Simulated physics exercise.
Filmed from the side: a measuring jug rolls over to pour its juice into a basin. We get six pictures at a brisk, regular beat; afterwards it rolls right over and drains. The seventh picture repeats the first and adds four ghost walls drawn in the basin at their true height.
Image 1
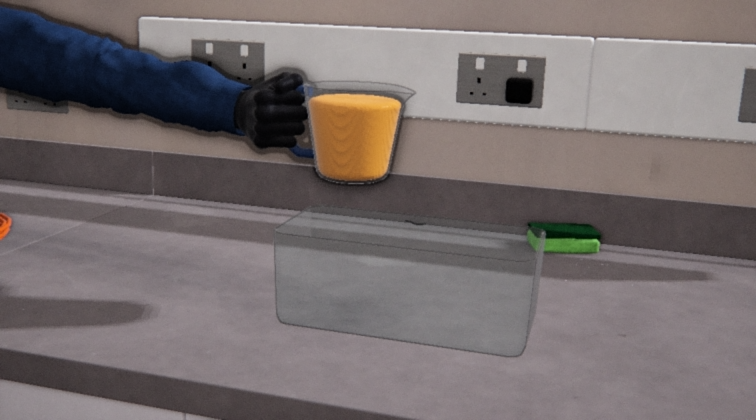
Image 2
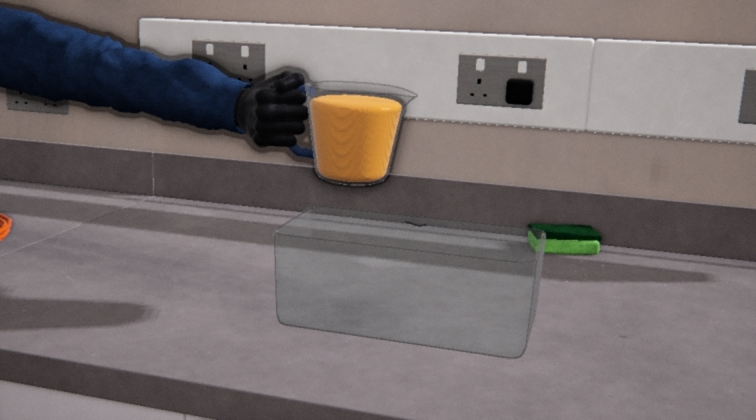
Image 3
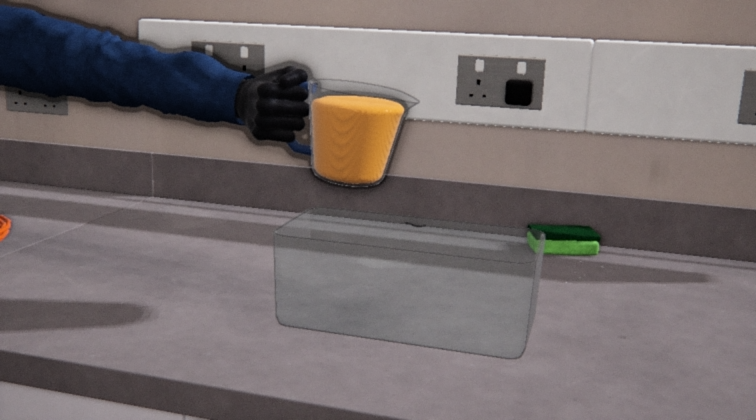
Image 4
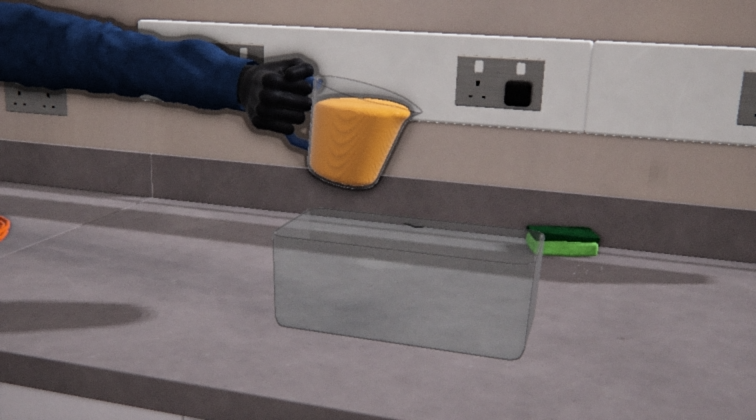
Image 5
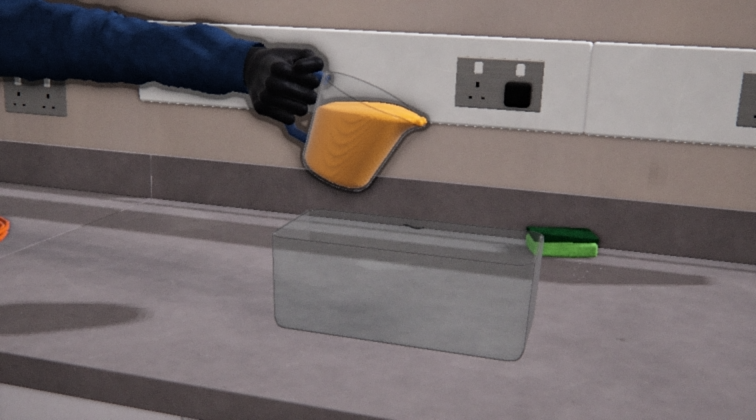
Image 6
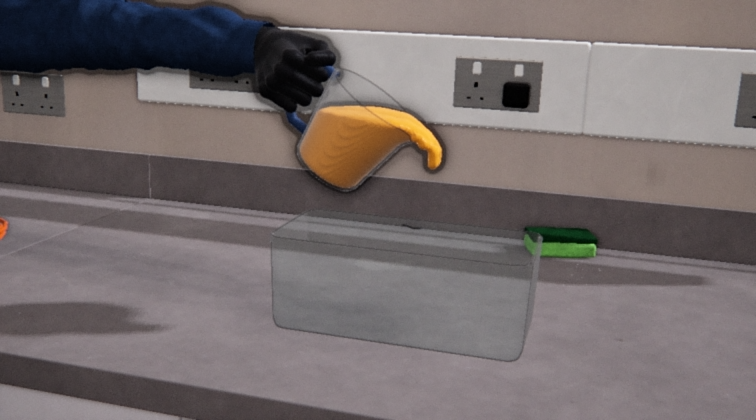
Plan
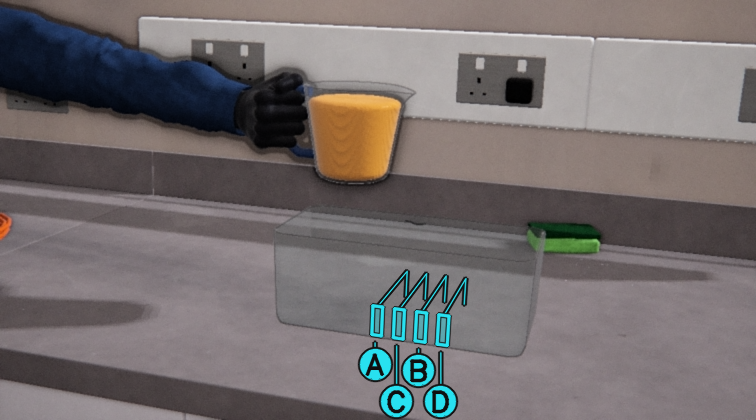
At first, a black-gloved hand holds a clear jug of orange juice upright above an empty, clear basin on a grey counter. The hand then tilts the jug to the right, gradually and then more steeply, until juice slides over the lip and curls downward in a thick stream above the basin.
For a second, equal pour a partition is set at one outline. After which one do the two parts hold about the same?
Use slot D.
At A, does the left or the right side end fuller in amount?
More ends on the right.
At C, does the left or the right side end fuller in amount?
The right one.
On the marked copy, A at (375, 342); B at (418, 348); C at (396, 345); D at (440, 352).
If A is chosen, about 5 % ends left of the wall and 94 % right of it.
If B is chosen, about 28 % ends left of the wall and 71 % right of it.
If C is chosen, about 11 % ends left of the wall and 88 % right of it.
If D is chosen, about 55 % ends left of the wall and 43 % right of it.
